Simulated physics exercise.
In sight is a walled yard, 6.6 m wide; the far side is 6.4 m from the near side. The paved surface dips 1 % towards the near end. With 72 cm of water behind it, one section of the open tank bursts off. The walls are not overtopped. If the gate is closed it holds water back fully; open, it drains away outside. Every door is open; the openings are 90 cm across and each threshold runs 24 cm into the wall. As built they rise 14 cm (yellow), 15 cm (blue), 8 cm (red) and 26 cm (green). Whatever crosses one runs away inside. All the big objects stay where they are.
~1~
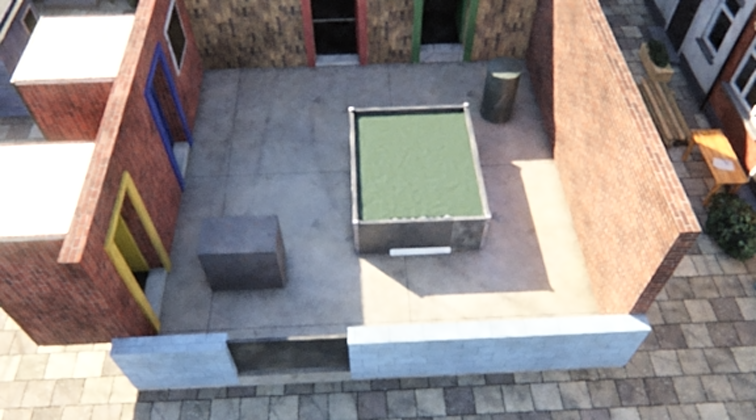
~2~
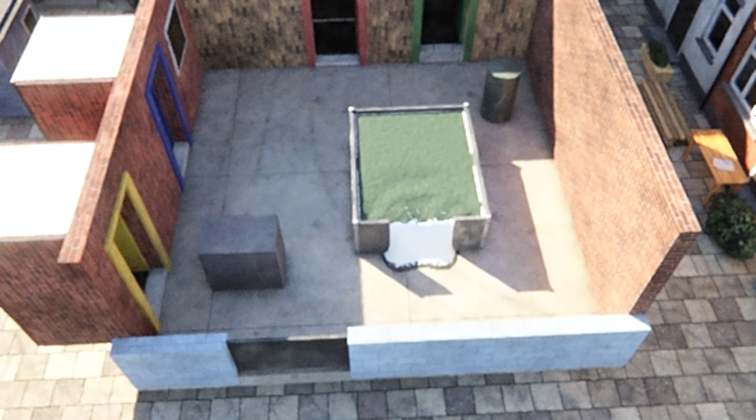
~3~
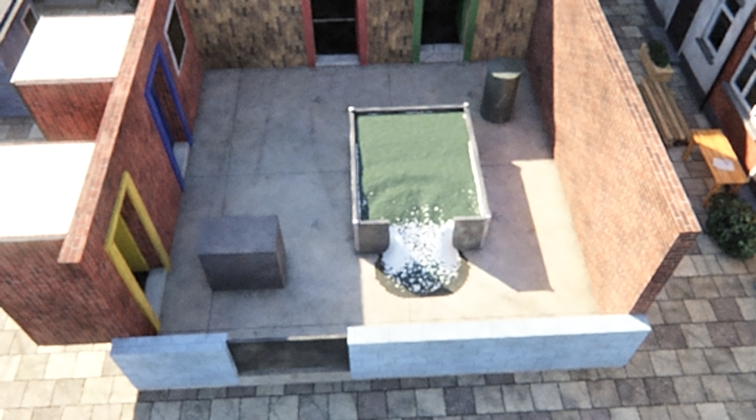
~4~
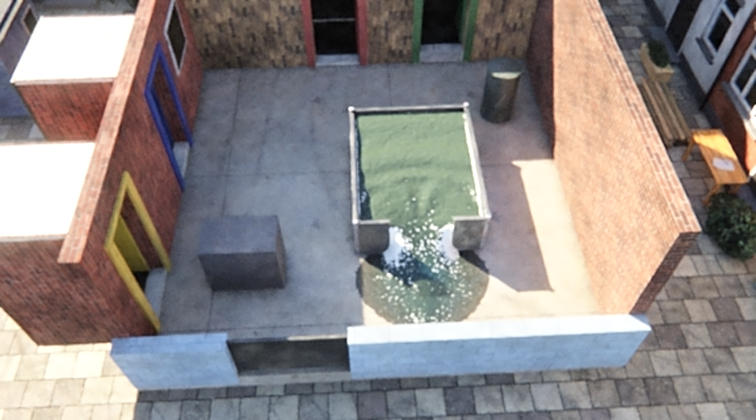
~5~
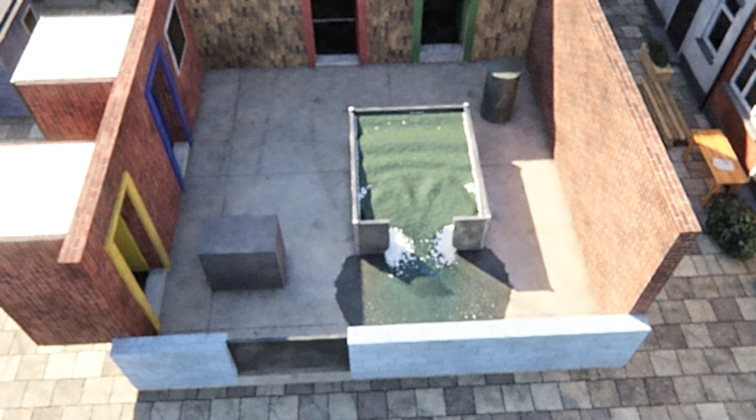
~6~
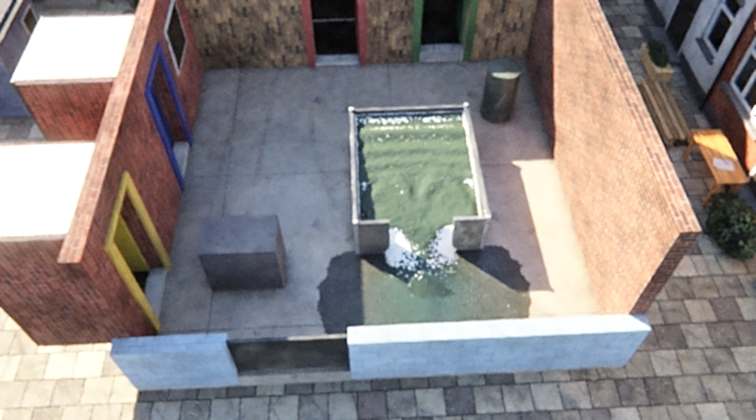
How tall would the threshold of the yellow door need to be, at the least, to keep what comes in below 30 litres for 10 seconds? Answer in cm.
At least 20 cm or so.
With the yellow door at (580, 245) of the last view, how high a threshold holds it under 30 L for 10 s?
About 8.5 cm.
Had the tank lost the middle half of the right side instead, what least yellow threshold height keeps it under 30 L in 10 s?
Some 12.0 cm.
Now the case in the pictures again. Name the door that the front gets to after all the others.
Last comes the red one.
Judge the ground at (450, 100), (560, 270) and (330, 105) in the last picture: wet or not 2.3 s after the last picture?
In that order: Still dry, flooded, still dry.
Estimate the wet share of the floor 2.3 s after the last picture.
Some 40 per cent of it.
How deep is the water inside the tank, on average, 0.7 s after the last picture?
About 52 cm.
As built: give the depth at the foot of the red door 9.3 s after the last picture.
Some 7.5 cm.
Then, 0.7 s after the last picture water covers 15 % of the floor, deepest (45 cm) near (429, 351); it has not reached the yellow door.
Then, 2.3 s after the last picture water covers 40 % of the floor, deepest (36 cm) near (589, 344); 27 cm at the yellow door, 18 litres in over its 14 cm threshold.
Then, 9.3 s after the last picture water covers 100 % of the floor, deepest (14 cm) near (152, 365); 11 cm at the yellow door, 100 litres in over its 14 cm threshold.
At the yellow door as built, the water peaked near 27 cm, 2.1 s after the last picture.
Run again over the same 10 s with other heights there, 40 litres in over 18.5 cm, 20 litres over 21.5 cm. The limit of 30 litres is kept from about 20 cm up.
